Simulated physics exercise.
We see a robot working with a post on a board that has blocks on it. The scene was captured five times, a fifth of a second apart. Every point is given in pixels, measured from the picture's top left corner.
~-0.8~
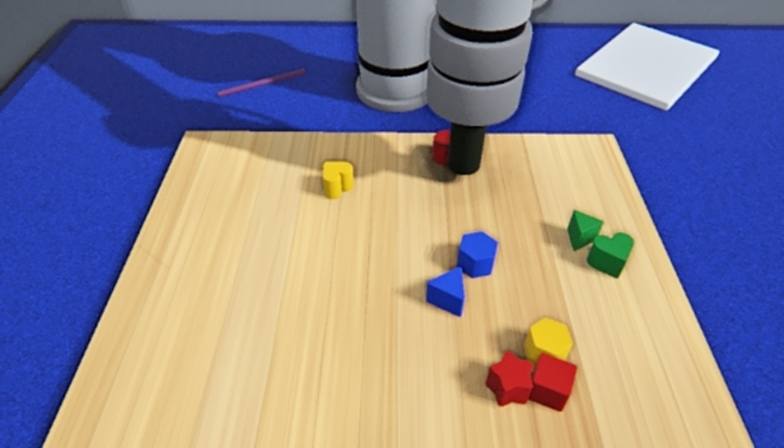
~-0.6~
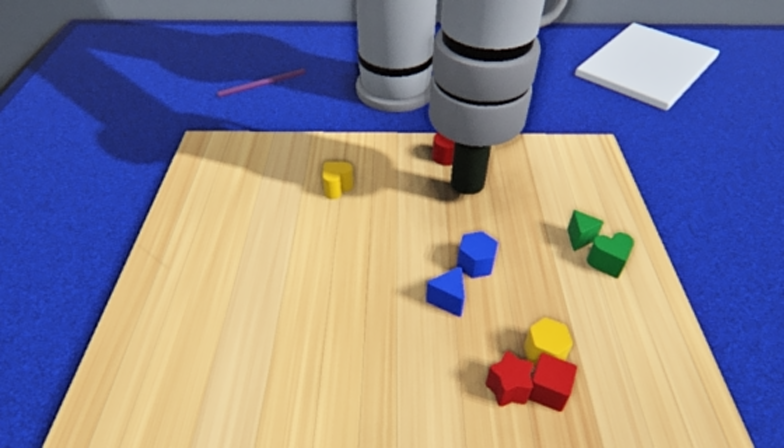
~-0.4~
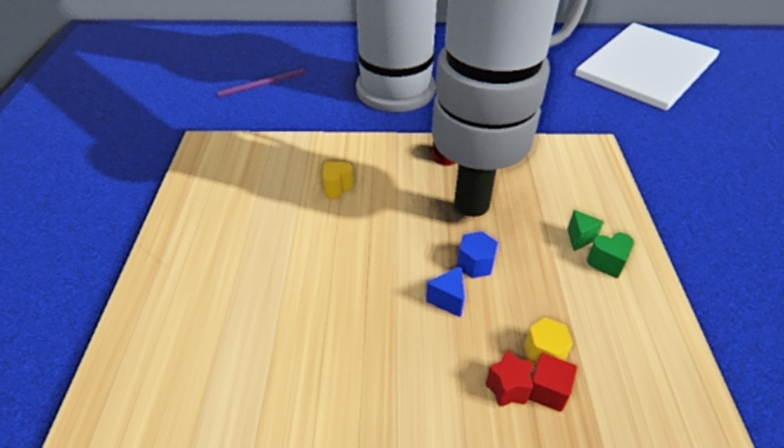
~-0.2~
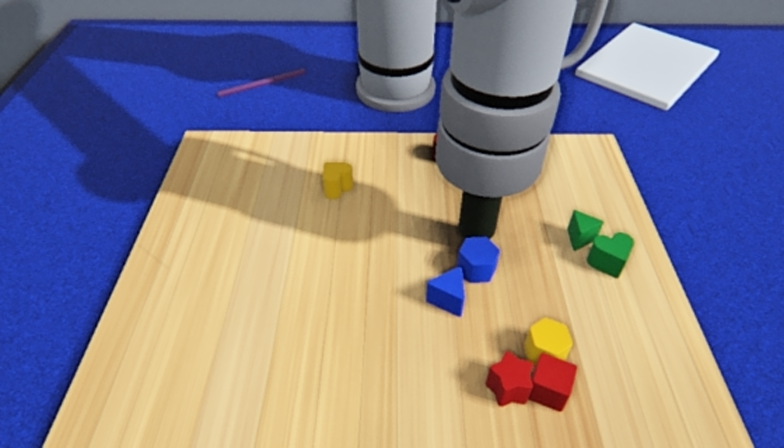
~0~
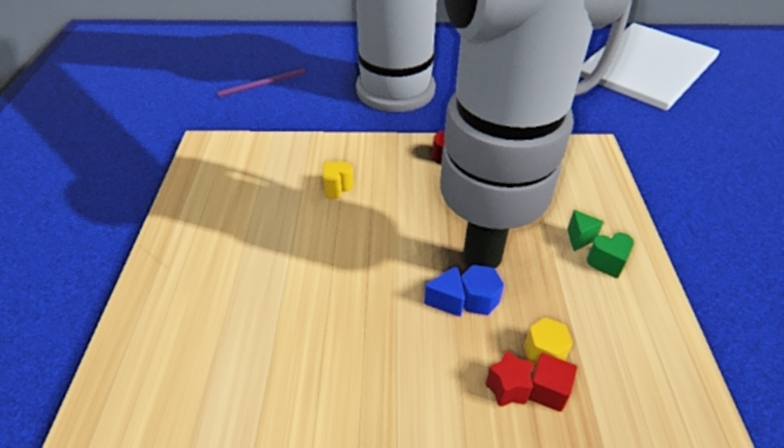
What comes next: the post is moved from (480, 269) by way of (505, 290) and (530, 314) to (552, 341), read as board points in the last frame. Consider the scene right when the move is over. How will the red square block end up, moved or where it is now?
It gets moved.
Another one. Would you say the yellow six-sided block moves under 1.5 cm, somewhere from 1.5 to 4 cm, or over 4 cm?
That block covers between 1.5 and 4 cm.
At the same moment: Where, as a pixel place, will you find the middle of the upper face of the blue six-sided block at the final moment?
My best guess is (488, 298).
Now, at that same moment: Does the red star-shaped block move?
Final answer: No.
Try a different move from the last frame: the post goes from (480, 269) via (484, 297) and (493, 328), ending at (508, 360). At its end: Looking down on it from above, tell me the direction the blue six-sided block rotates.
It goes clockwise.
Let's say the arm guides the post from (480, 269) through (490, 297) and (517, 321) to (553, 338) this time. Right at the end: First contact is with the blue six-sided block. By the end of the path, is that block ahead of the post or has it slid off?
The blue six-sided block won't stay at the front of the post.
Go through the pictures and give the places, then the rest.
The first picture shows post's lower end (464, 165); blue three-sided block (451, 282); blue six-sided block (479, 245); red star-shaped block (514, 371); yellow six-sided block (551, 335); red square block (556, 373).
The second picture shows post (467, 184); blocks still.
The third picture shows post (472, 205); blocks still.
The fourth picture shows post (477, 229); blue six-sided block (480, 250).
The fifth picture shows post (482, 257); blue three-sided block (449, 283); blue six-sided block (483, 280); red star-shaped block (514, 371); yellow six-sided block (551, 335); red square block (556, 373).
The first path, step by step. One third of the way, post (509, 278); blue six-sided block (488, 296), turned 30° clockwise.
Two thirds of the way, post (534, 302); blue six-sided block (488, 298), turned 40° clockwise.
At the end, post (557, 330); blue three-sided block still; blue six-sided block (488, 298), turned 40° clockwise; red star-shaped block still; yellow six-sided block (569, 362); red square block (557, 395), turned 15° clockwise.
